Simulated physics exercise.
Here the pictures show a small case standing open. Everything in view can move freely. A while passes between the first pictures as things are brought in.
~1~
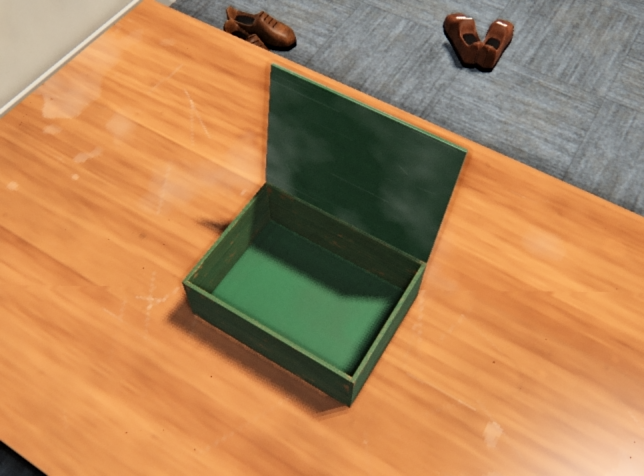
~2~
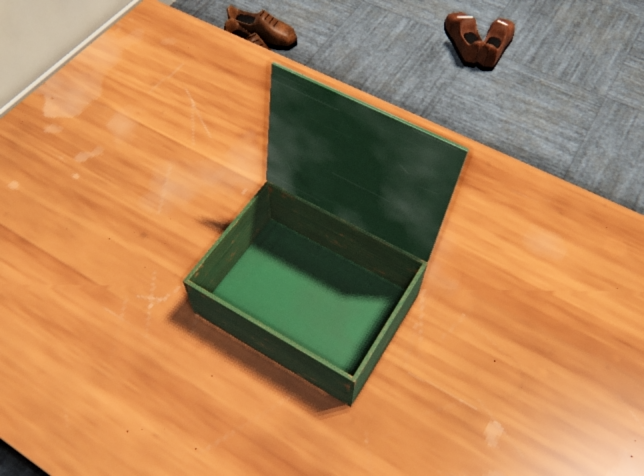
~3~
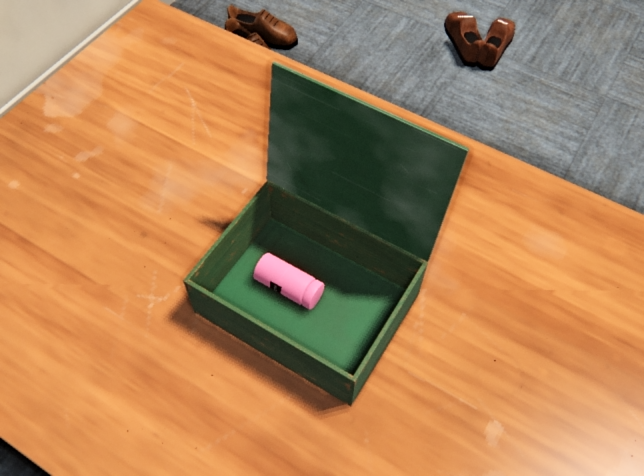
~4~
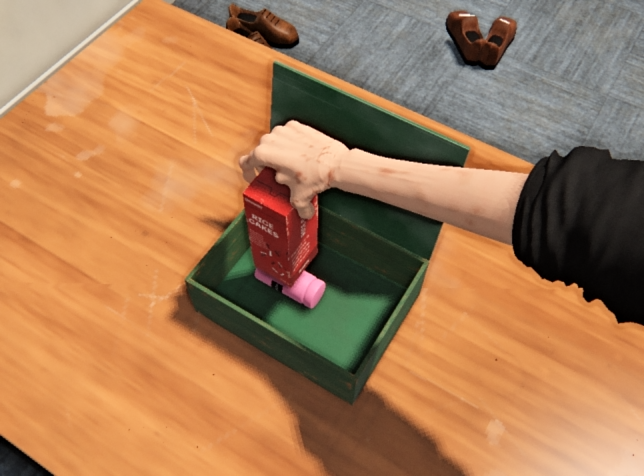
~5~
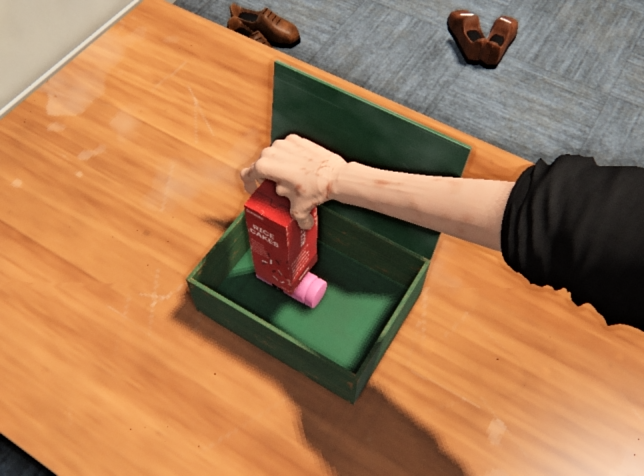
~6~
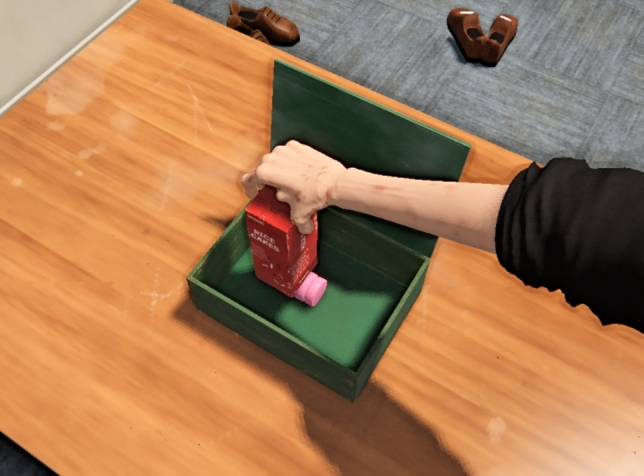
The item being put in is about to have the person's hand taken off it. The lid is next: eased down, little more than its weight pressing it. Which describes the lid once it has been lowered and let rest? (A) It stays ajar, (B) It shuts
Option A: It stays ajar.
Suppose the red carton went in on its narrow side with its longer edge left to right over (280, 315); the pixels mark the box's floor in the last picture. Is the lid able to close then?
Well, in that case it fits down fine.
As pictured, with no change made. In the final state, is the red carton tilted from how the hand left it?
After all that, it finishes out of line.
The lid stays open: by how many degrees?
Some 25°.
Then, 0.60 s after the last picture, red carton tipped 58° from how it was near (261, 279).
Then, 1.40 s after the last picture, lid 75° above the rim; red carton tipped 45° from how it was near (263, 282); pink shaker rolled a little.
Then, 1.70 s after the last picture, lid 46° above the rim; red carton tipped 45° from how it was near (263, 282); pink shaker rolled a little.
Then, 2.30 s after the last picture, lid 24° above the rim; red carton tipped 46° from how it was near (263, 282); pink shaker rolled a little.
At rest, lid 24° above the rim; tipped over in the box, red carton; pink shaker in place. Seen from the same camera at the end, red carton near (264, 281).
